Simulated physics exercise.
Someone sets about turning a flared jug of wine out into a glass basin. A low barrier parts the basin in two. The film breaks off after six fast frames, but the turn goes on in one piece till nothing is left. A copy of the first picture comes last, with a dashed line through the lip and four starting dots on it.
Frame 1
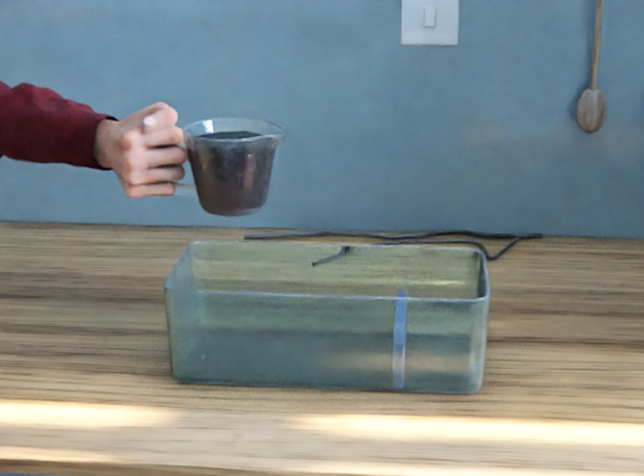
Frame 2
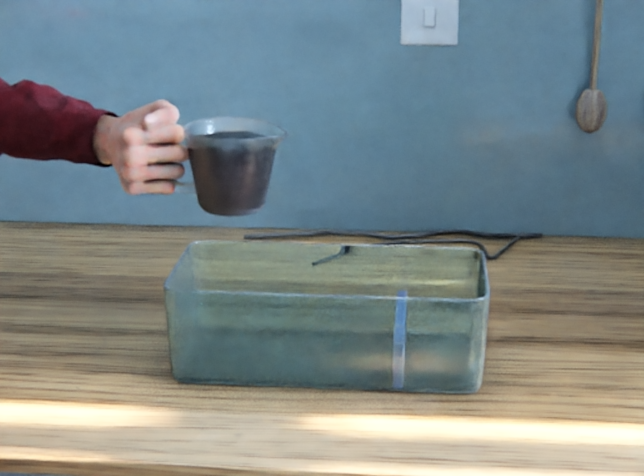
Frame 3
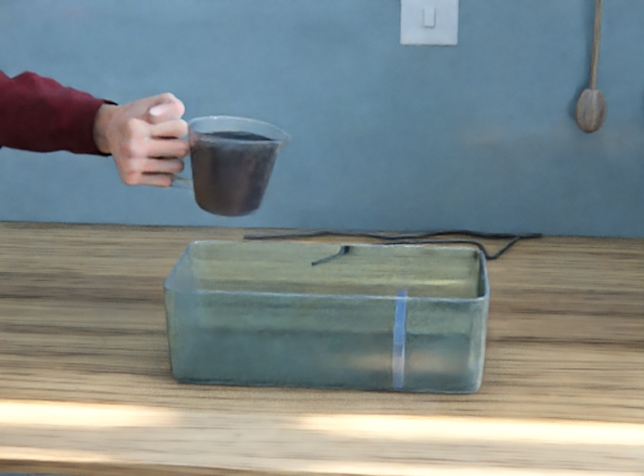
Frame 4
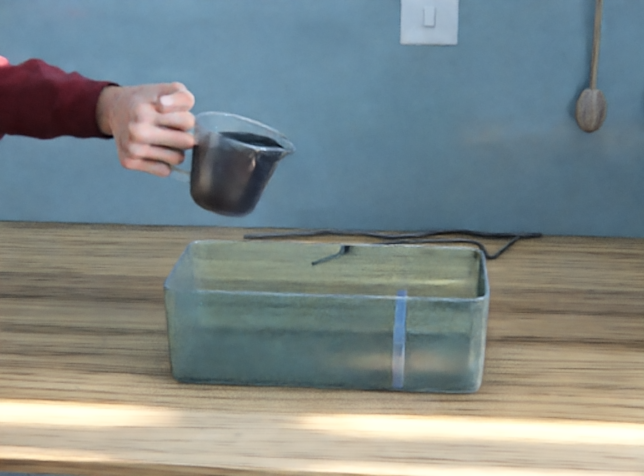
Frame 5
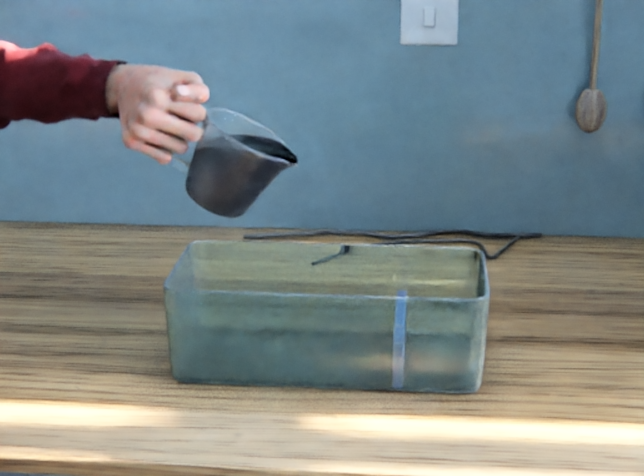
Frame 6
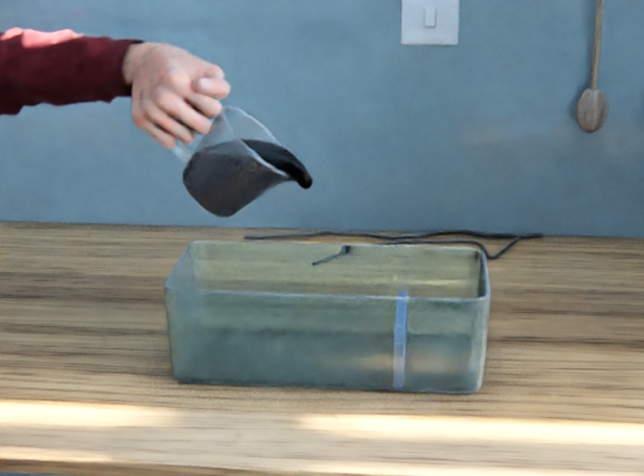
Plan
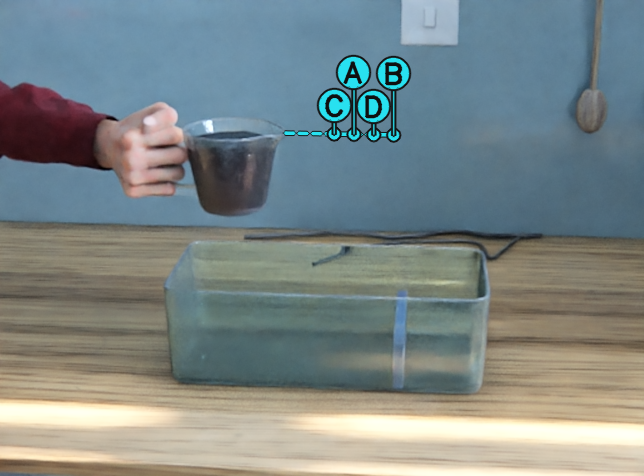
A hand tilts a flared jug rightward above a glass basin, bringing dark wine over its lip.
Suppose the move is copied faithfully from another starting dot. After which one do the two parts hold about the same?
It is D.
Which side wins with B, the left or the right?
More ends on the right.
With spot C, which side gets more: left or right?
The left side.
On the marked copy, A at (353, 134); B at (393, 135); C at (334, 133); D at (373, 134).
If A is chosen, about 72 % ends left of the wall and 26 % right of it.
If B is chosen, about 31 % ends left of the wall and 66 % right of it; 3 % is lost outside.
If C is chosen, about 91 % ends left of the wall and 7 % right of it.
If D is chosen, about 49 % ends left of the wall and 49 % right of it.
